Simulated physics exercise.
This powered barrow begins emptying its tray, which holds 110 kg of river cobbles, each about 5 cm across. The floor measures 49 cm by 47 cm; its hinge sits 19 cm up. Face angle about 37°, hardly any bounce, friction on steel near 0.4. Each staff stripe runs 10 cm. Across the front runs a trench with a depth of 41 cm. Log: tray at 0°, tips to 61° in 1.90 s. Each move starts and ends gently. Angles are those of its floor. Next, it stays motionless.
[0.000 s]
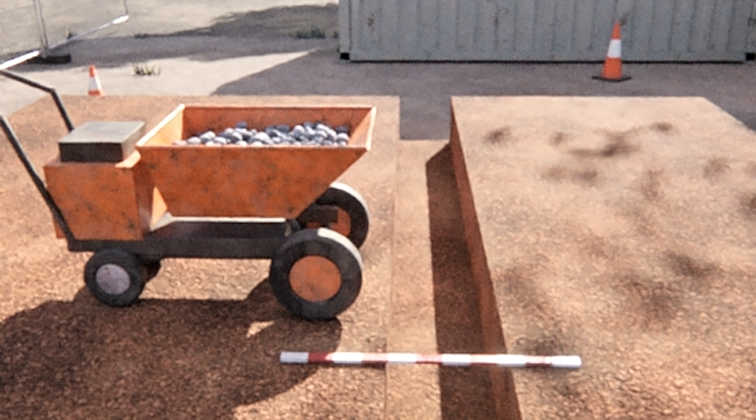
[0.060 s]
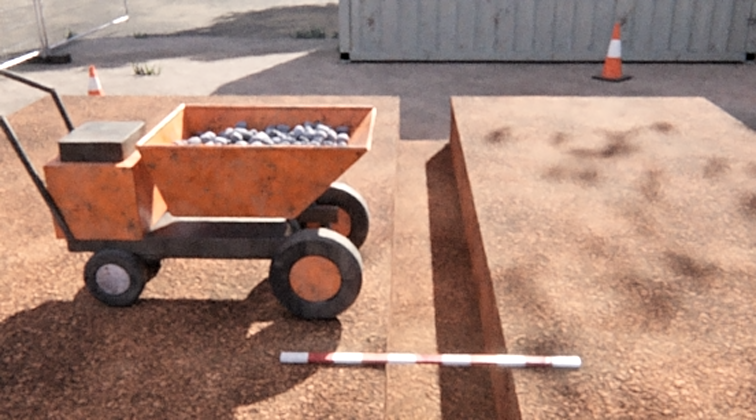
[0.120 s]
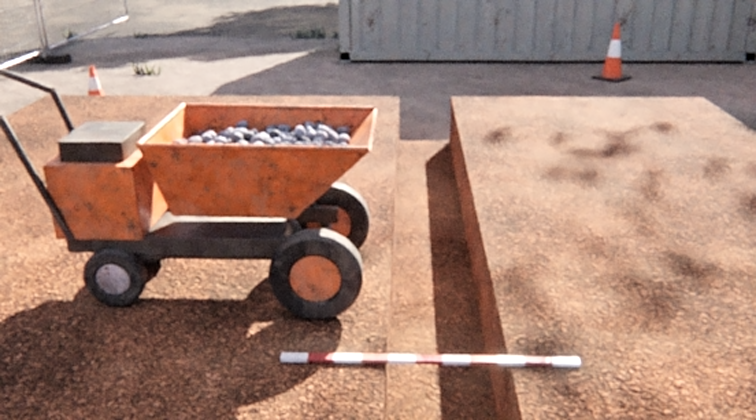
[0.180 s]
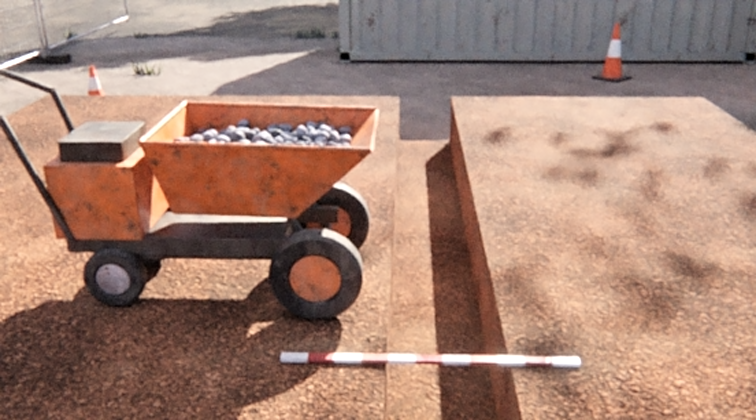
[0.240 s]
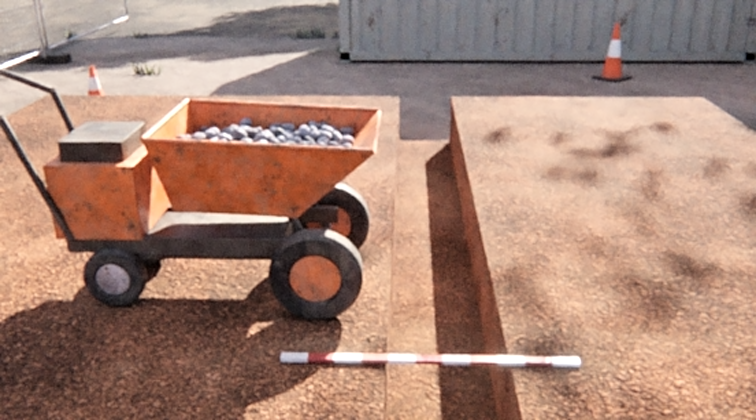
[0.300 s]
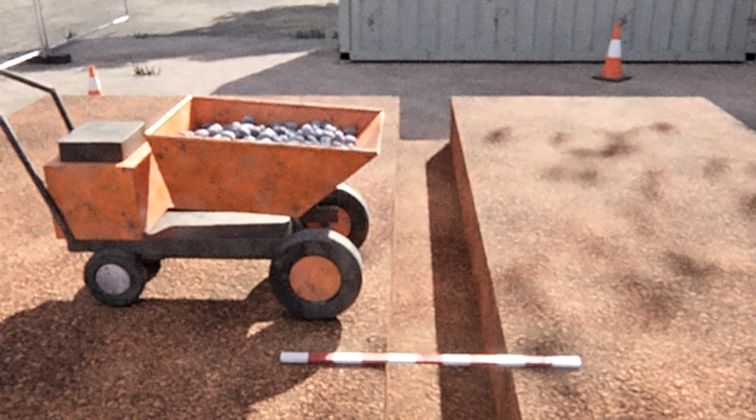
Beside a narrow trench, an orange barrow slowly tilts its tray of grey cobbles slightly rightward.
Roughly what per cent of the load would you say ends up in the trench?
I'd say 66 per cent ends up in the trench.
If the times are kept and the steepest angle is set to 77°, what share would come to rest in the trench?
I'd expect around 60 in a hundred.
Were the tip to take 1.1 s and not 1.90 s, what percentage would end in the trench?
55 per cent.
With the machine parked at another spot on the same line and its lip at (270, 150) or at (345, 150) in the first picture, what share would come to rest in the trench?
It comes to about 100 and 85 in a hundred.
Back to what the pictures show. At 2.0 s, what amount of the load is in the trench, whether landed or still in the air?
By that moment, roughly 15 per cent of the load.
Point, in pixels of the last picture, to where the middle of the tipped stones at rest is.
In the last view, about (475, 348).
After 1.4 s the floor is at 51°; 100 % in the tray; the foremost stones are at (441, 202).
After 2.0 s the floor is at 61°; 70 % in the tray, 15 % in the trench, 15 % past the trench; the foremost stones are at (548, 284).
After 2.3 s the floor is at 61°; 43 % in the tray, 25 % in the trench, 32 % past the trench; the foremost stones are at (620, 278).
After 4.3 s the floor is at 61°; 0 % in the tray, 66 % in the trench, 34 % past the trench; the foremost stones are at (653, 263).
